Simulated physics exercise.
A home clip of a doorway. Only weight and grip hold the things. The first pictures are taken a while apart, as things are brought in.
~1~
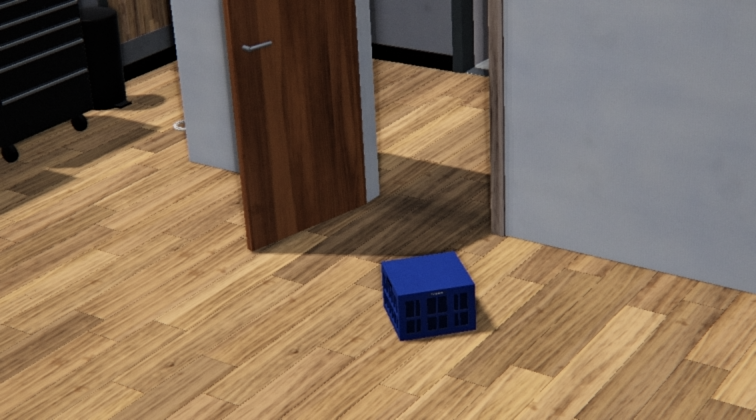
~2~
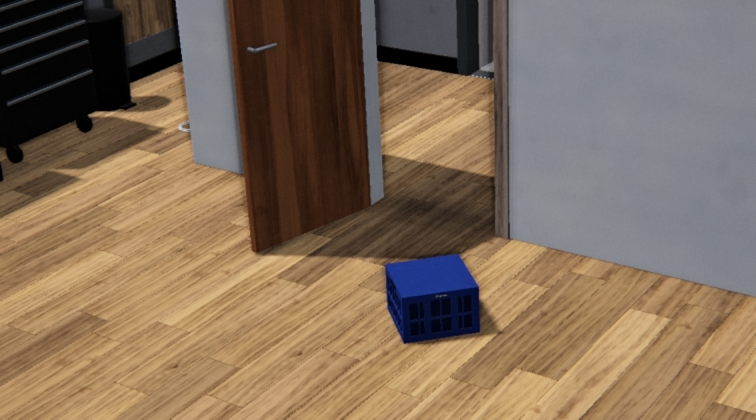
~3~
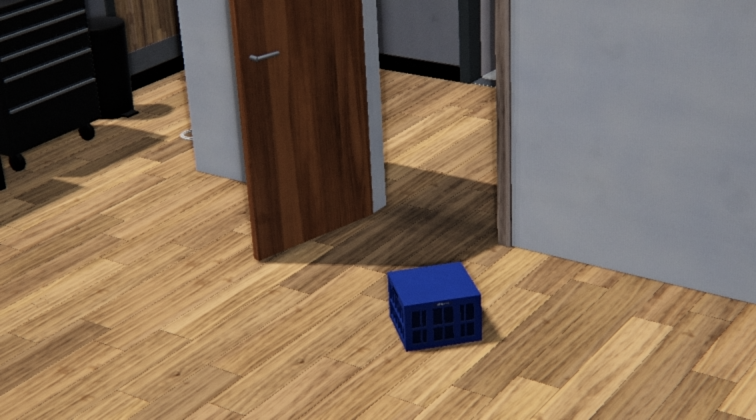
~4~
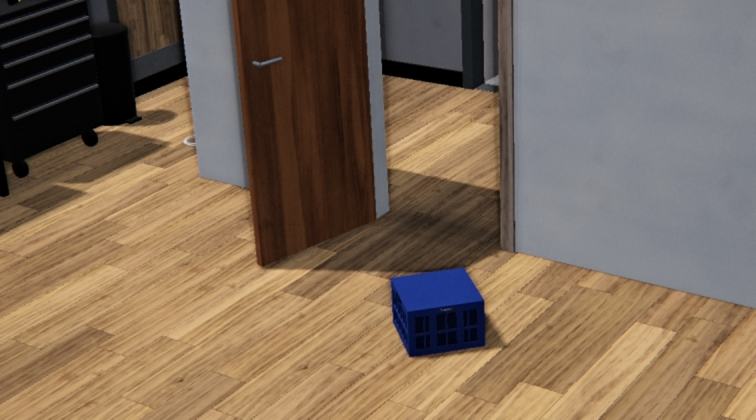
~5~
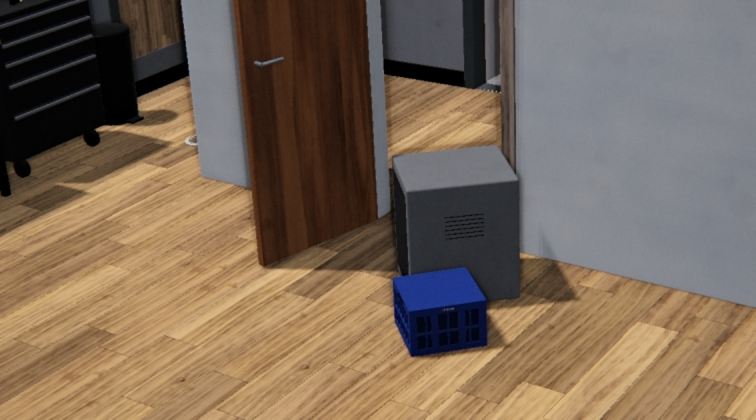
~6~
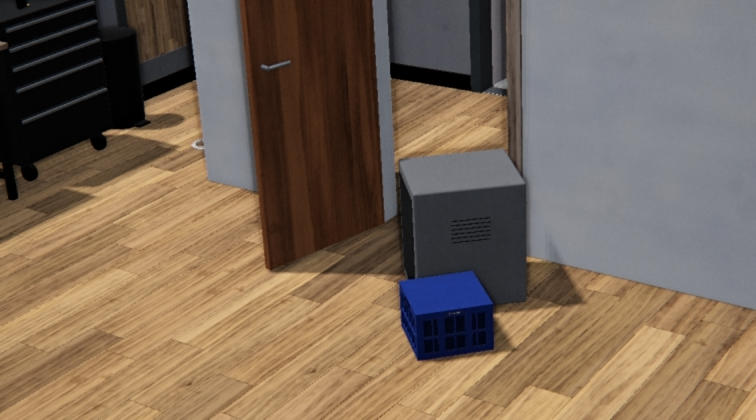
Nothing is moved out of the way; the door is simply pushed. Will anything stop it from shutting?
In the end the door stops short.
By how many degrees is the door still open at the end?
Some 45° open.
Then, 0.60 s on from there, open by 93°.
Then, 1.00 s on from there, open by 79°.
Then, 1.30 s on from there, open by 67°.
Then, 1.70 s on from there, open by 51°.
In the end, open by 47°; both unmoved. At the end, from the last picture's camera, grey appliance near (463, 230).
